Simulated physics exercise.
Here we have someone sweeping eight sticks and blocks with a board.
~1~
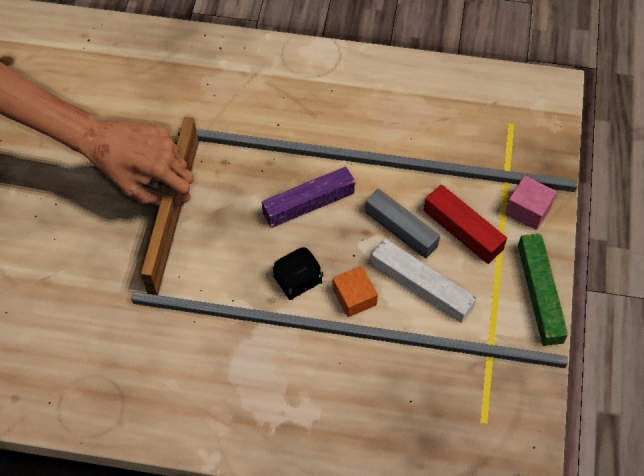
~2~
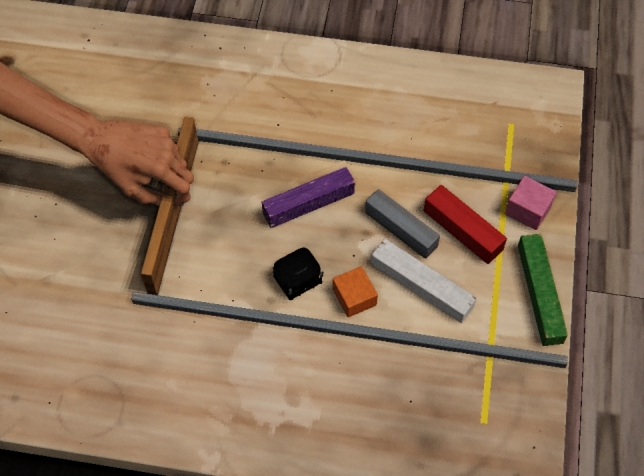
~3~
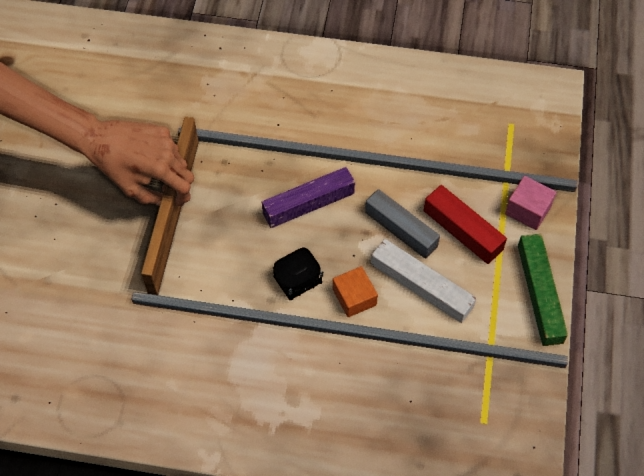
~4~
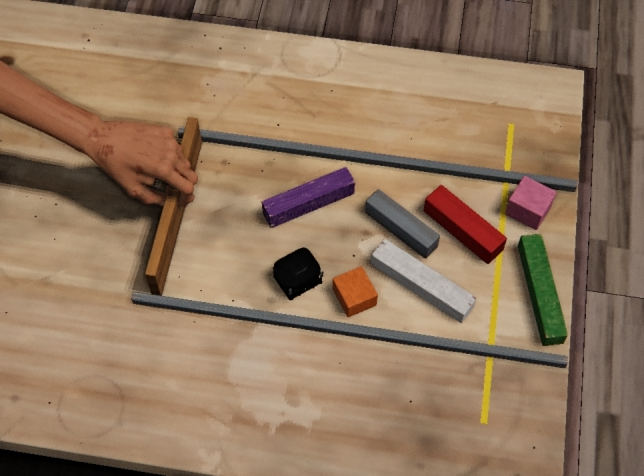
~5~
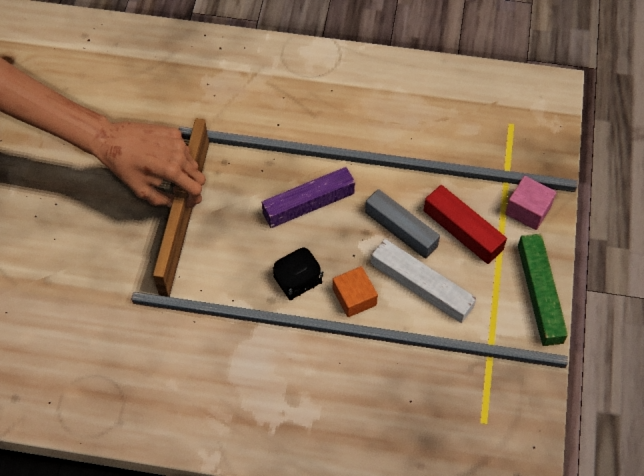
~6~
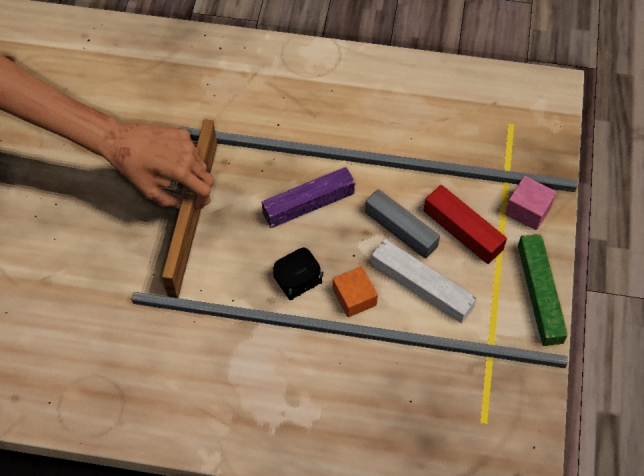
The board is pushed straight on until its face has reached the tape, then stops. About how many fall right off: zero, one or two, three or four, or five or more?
As it turns out, the number that fall off is one or two.
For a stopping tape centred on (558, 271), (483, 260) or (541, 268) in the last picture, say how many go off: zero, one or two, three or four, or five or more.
Taking them in turn, more than four; 1 or 2; more than four.
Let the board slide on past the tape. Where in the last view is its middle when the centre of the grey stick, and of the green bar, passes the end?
At (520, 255) for the grey stick; at (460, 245) for the green bar.
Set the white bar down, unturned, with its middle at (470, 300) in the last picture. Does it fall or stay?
It holds on.
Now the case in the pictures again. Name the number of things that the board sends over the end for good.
Fallen: 2.
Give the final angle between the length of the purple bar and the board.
About 0°.
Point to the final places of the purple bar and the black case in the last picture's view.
The purple bar stops around (514, 218); the black case around (521, 299).
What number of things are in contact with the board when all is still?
In contact: 2.
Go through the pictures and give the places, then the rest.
In the first picture, green bar (542, 289); pink block (531, 203); red stick (464, 224); board (171, 204); tape (499, 262).
In the second picture, pink block (531, 203); board (171, 204).
In the third picture, red stick (464, 224); purple bar (309, 198).
In the fourth picture, green bar (542, 289); grey stick (402, 224).
In the fifth picture, pink block (531, 203); orange block (355, 292).
In the sixth picture, green bar (542, 289); pink block (531, 203); red stick (464, 224); board (191, 207); tape (499, 262).
A little later, none off yet; green bar at rest near (542, 289); pink block at rest near (531, 203); red stick at rest near (464, 224).
When it is over, the number that fall off is one or two; down, pink block and green bar.
